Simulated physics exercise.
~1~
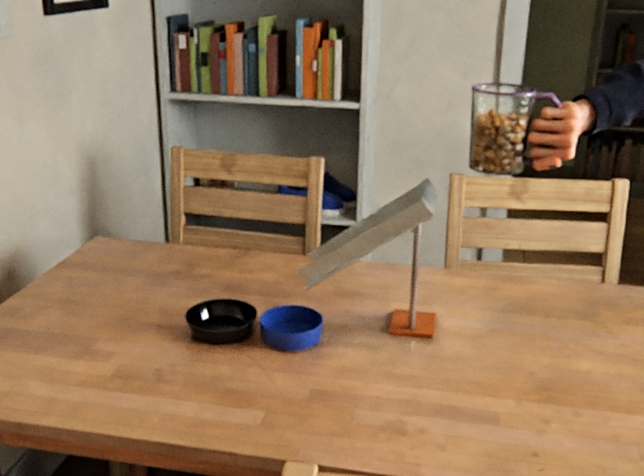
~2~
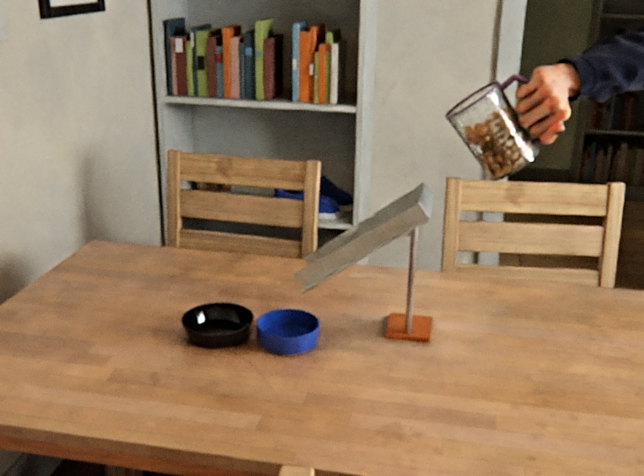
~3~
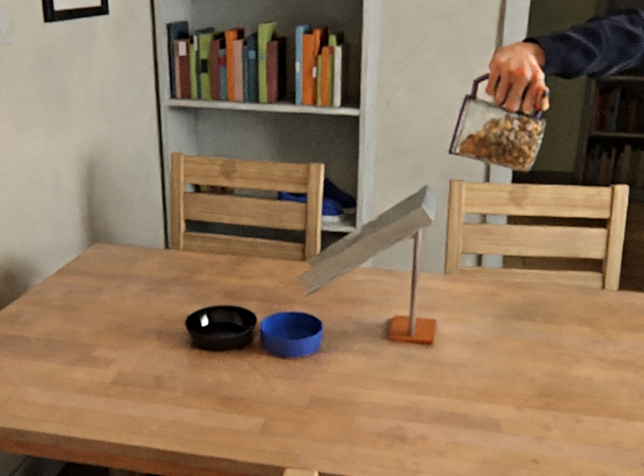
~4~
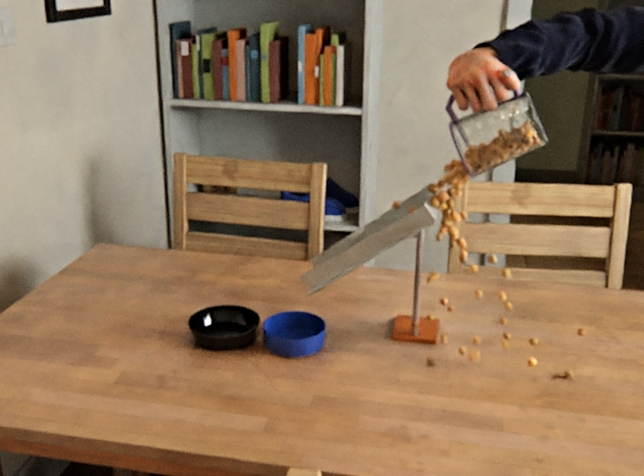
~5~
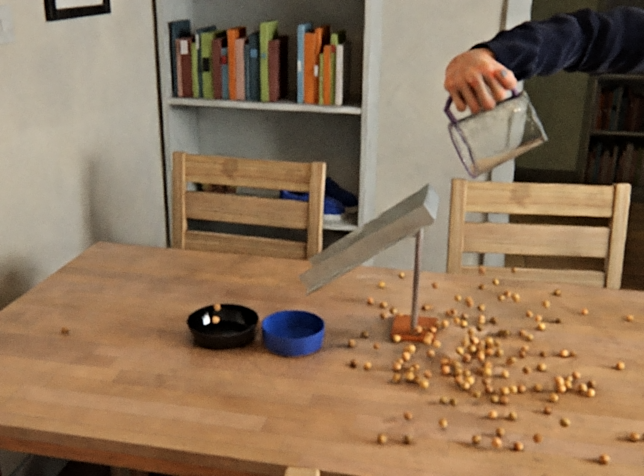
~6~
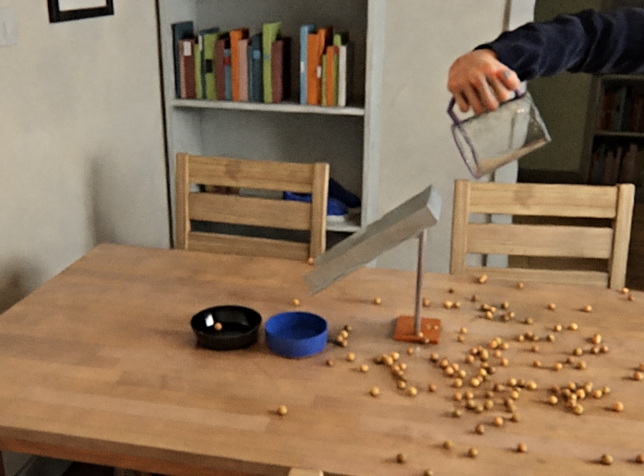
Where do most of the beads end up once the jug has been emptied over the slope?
Nearly all of them end up scattered on the table outside the dishes, mostly around and to the right of the slope's stand. Neither the black dish nor the blue dish collects any real share of them.
